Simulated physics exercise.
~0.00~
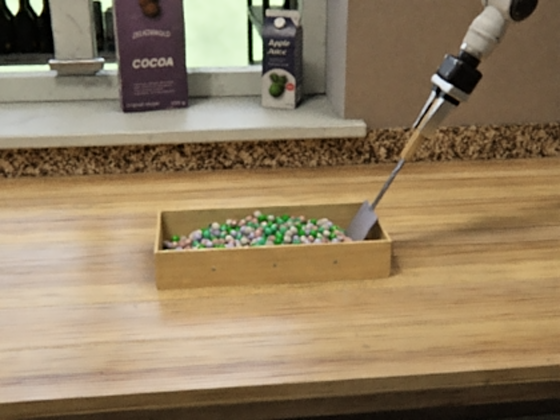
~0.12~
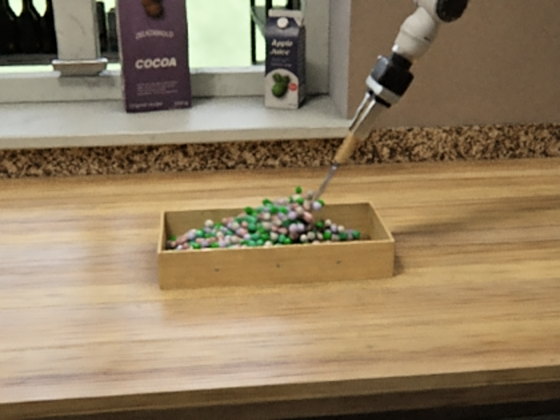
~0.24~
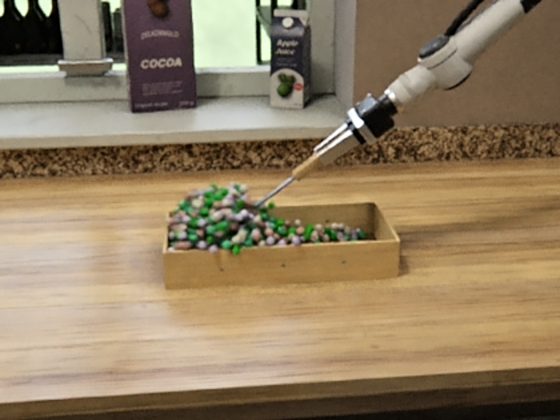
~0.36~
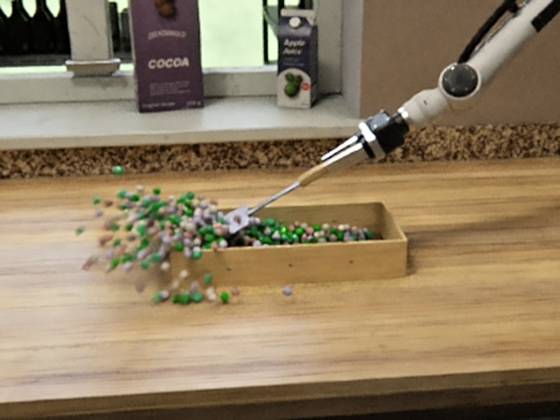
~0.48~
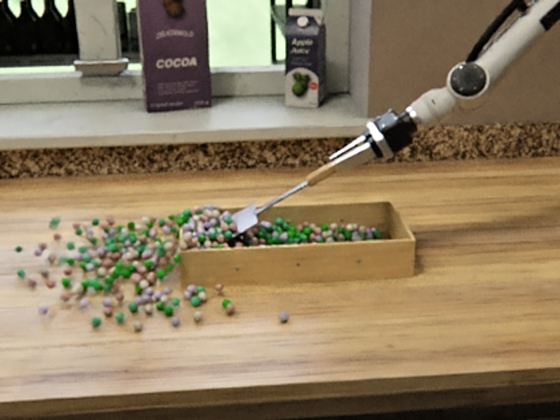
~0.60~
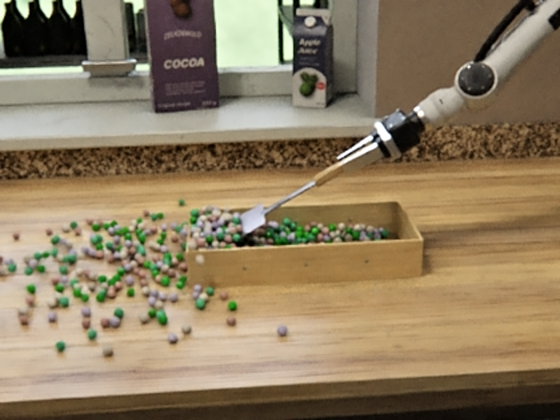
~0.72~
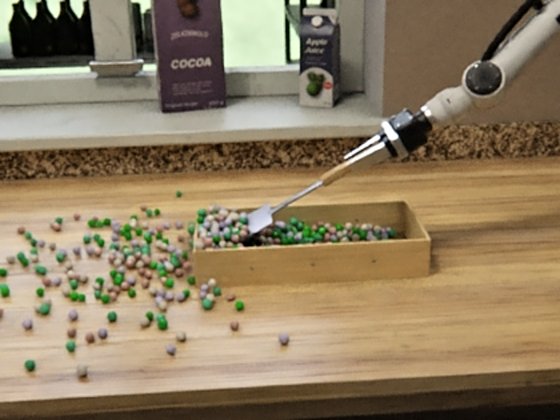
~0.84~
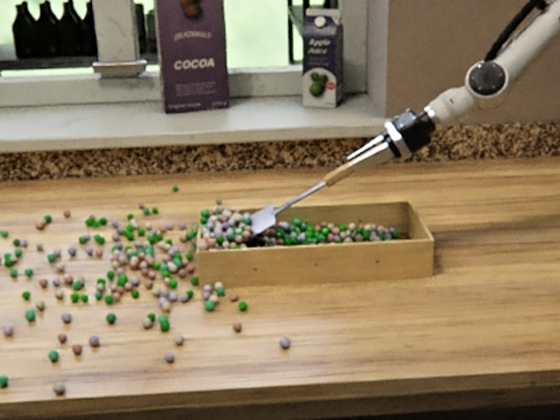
On a wooden counter, a robot's spatula sweeps sweets left, spilling many beside the tin.
